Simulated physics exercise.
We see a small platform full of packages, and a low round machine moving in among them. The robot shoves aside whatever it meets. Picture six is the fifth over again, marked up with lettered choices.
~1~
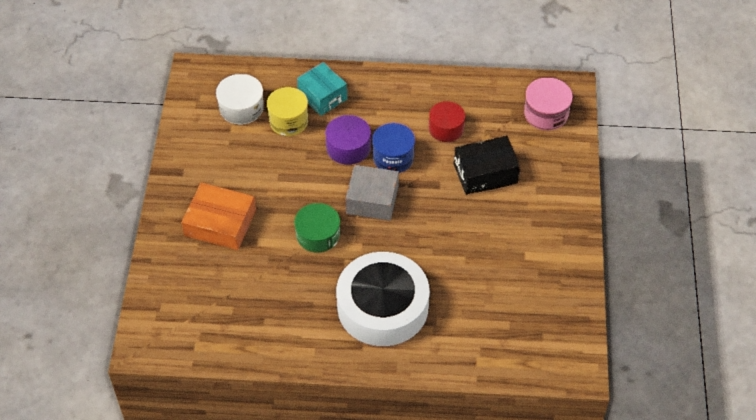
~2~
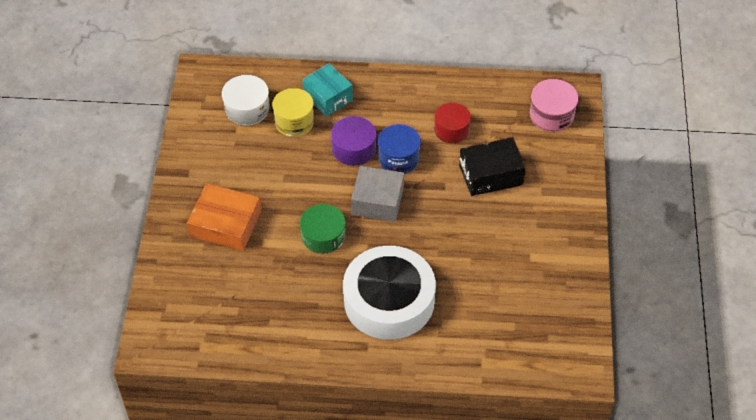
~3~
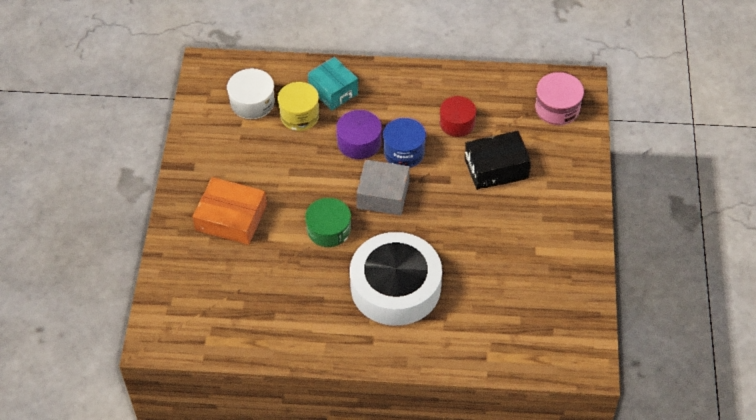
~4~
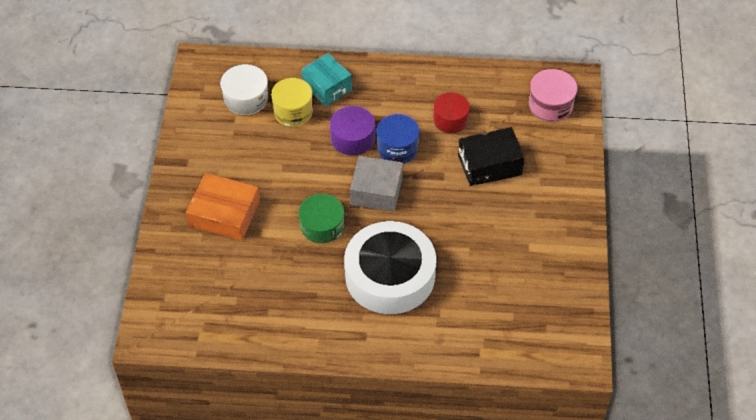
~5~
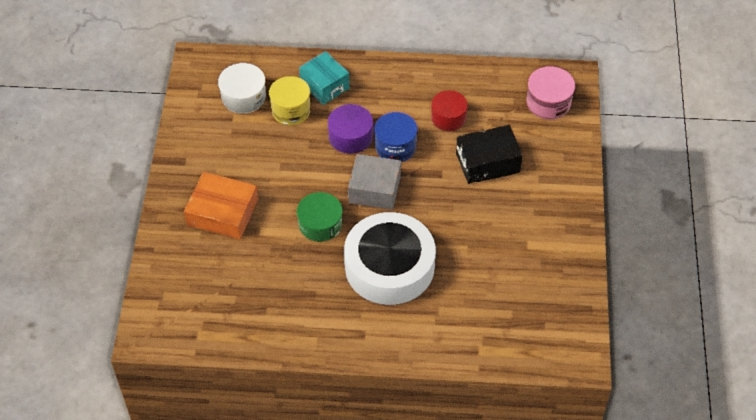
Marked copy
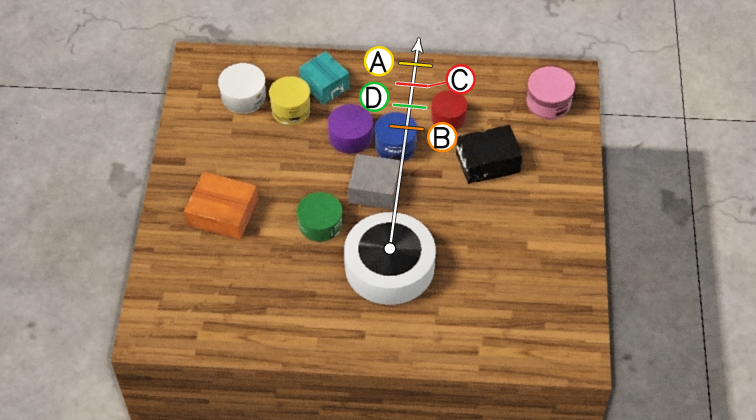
On a wooden platform, a round white robot slides slightly away from the near edge.
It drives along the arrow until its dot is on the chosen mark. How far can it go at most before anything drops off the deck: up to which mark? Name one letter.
It should halt at C.
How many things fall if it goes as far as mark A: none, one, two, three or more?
In all, one.
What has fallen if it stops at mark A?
It is the blue pail.
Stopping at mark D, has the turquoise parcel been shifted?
Yes.
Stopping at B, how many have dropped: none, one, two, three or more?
In all, none.
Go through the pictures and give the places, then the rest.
Pink pail (548, 105); black parcel (487, 165); blue pail (394, 148), in the first picture.
Robot (389, 292); orange parcel (225, 217), in the second picture.
Robot (395, 278); turquoise parcel (333, 83), in the third picture.
Robot (390, 267); white pail (245, 90), in the fourth picture.
Robot (390, 258); green pail (320, 218); purple canister (351, 129); pink pail (550, 94), in the fifth picture.
On the marked copy, A at (416, 64); B at (407, 127); C at (412, 85); D at (410, 106); the arrow from (390, 249) to (419, 39); the white dot at (390, 249).
Taking C. A third of the way, robot (399, 196); purple canister (346, 122); blue pail (397, 131).
Two thirds of the way, robot (406, 138); turquoise parcel (314, 61); blue pail (405, 91).
When it is over, robot (412, 95); blue pail (405, 50); turquoise parcel (308, 48); nothing has fallen.
As for the rest, A drops the blue pail; B is safe but short; D is safe but short.
